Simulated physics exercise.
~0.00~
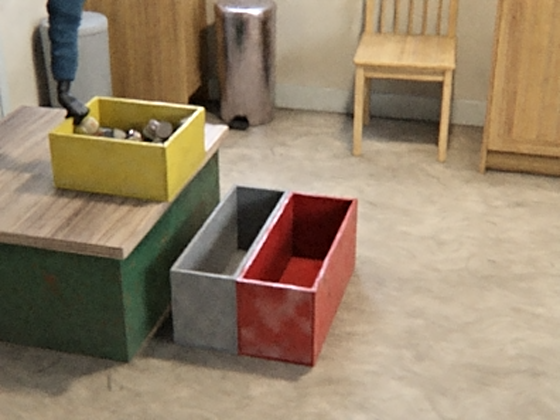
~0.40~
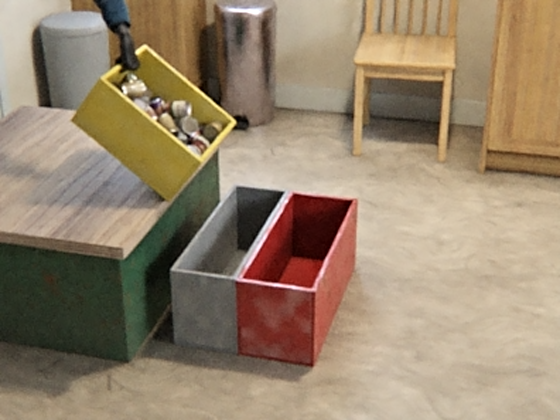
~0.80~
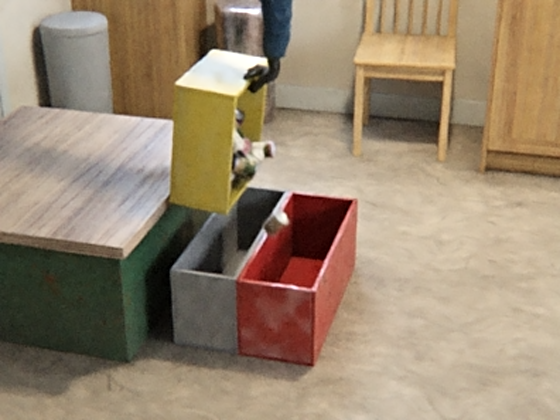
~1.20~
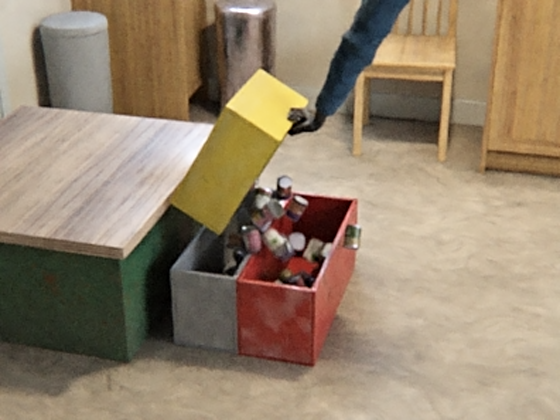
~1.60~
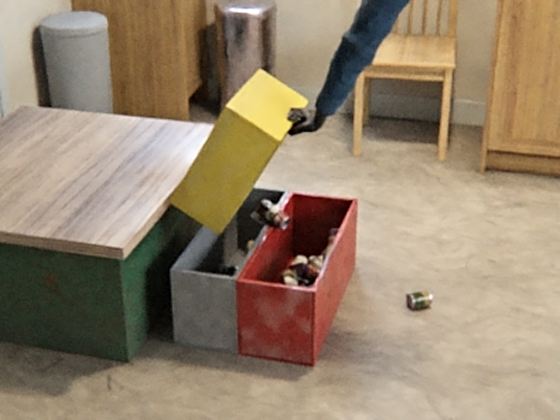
An arm tips small tins from a yellow crate, mostly into the red box, one landing beyond.
